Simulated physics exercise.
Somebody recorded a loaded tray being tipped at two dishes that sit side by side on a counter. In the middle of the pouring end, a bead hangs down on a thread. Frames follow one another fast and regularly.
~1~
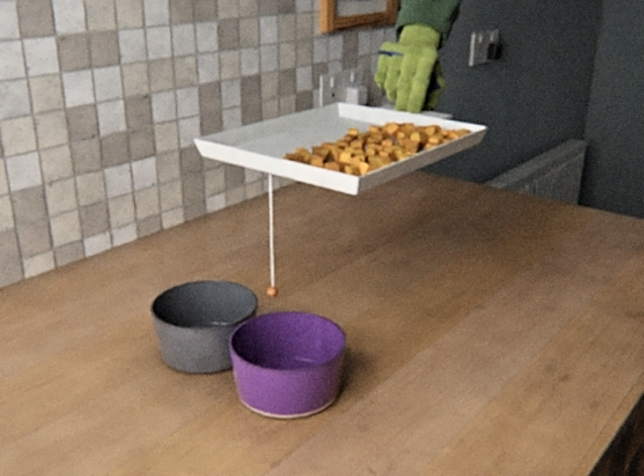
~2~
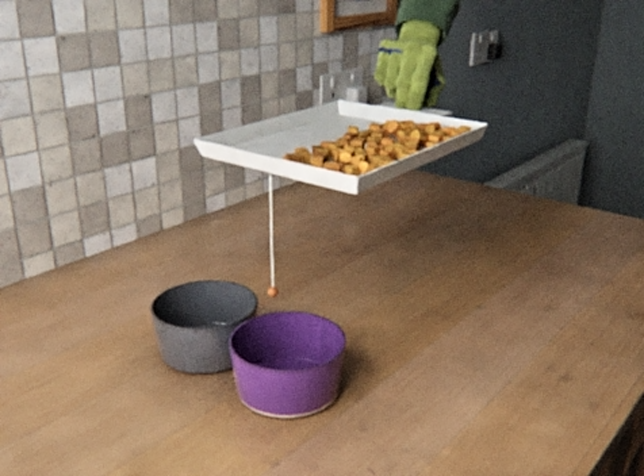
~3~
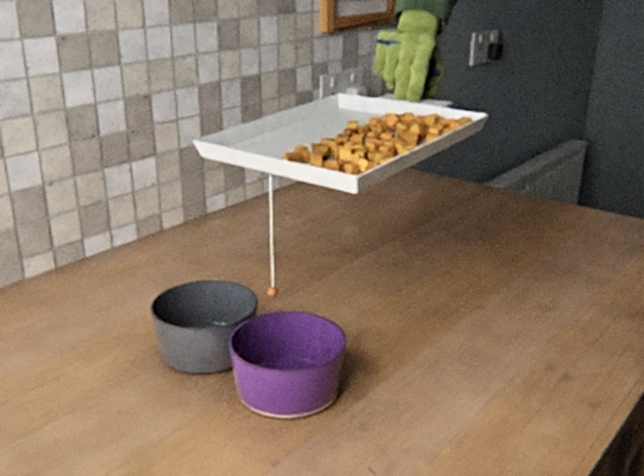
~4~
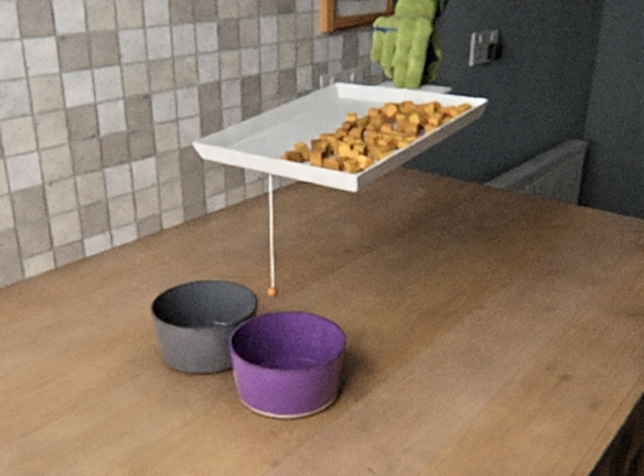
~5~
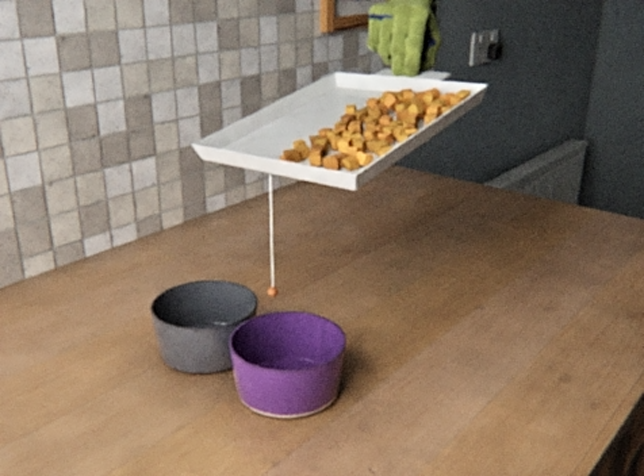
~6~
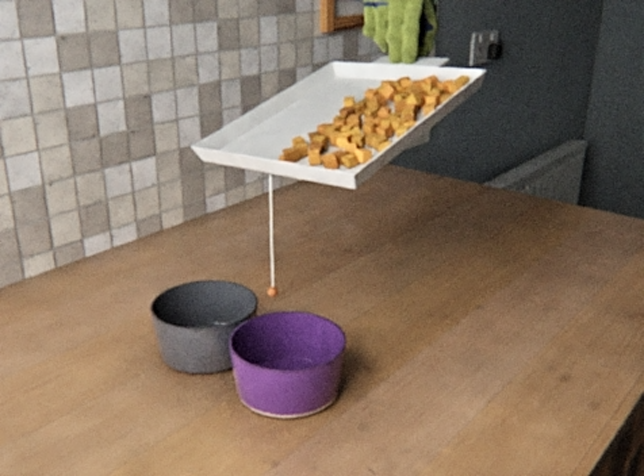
A white tray of croutons starts out level above a wooden counter, near a grey dish and a purple one. A green-gloved hand at its far end then steadily raises that end, tilting the tray a little toward the dishes, while the croutons stay bunched along its right side.
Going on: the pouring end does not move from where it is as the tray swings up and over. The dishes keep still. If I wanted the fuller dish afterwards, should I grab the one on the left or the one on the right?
Grab the left one.
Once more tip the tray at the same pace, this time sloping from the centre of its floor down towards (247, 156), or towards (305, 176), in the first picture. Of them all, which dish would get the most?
Heading one: The dish placed left; heading two: The dish placed right.
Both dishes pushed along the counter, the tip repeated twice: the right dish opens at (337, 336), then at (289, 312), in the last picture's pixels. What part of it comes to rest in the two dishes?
You'd see roughly 30 per cent first and roughly 40 per cent second.
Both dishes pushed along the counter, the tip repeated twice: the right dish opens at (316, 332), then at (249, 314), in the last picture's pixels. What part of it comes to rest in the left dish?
Around 40 % followed by around 40 %.
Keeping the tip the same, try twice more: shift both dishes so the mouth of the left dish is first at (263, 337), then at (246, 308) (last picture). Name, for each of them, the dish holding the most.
The dish to the left, then the dish to the left.
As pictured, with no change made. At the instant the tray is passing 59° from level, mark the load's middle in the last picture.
The centre of the load shows up near (280, 143) in the last view.
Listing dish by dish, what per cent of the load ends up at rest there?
So the left dish keeps 50 per cent, and the right one keeps 20 per cent.
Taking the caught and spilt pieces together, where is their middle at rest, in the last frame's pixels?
(208, 349).
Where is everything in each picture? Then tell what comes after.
In the first picture, corners of the pouring end at (202, 139) and (356, 175), level; middle of the load at (388, 146), croutons; left dish at (165, 343); right dish at (249, 384); bead on its thread at (273, 292).
In the second picture, corners of the pouring end at (202, 139) and (356, 175), level; middle of the load at (388, 144).
In the third picture, corners of the pouring end at (201, 140) and (356, 174), tipped barely, lowest at the left corner; middle of the load at (388, 139).
In the fourth picture, corners of the pouring end at (200, 142) and (354, 173), tipped a little, lowest at the left corner; middle of the load at (388, 131).
In the fifth picture, corners of the pouring end at (200, 143) and (353, 172), tipped a little, lowest at the left corner; middle of the load at (387, 122).
In the sixth picture, corners of the pouring end at (199, 145) and (352, 171), tipped a little, lowest at the left corner; middle of the load at (385, 114); left dish at (165, 343); right dish at (249, 384).
Soon, tray tipped steeply; nearly all on the tray; a stray few in the air.
A while on, tray tipped right over; most on the tray; a stray few in the left dish; a small part outside both; a small part in the air.
Towards the end, tray tipped past a quarter turn; about a quarter in the right dish; about half in the left dish; about a quarter outside both.
Finally, tray tipped past a quarter turn; about a quarter in the right dish; about half in the left dish; about a quarter outside both.
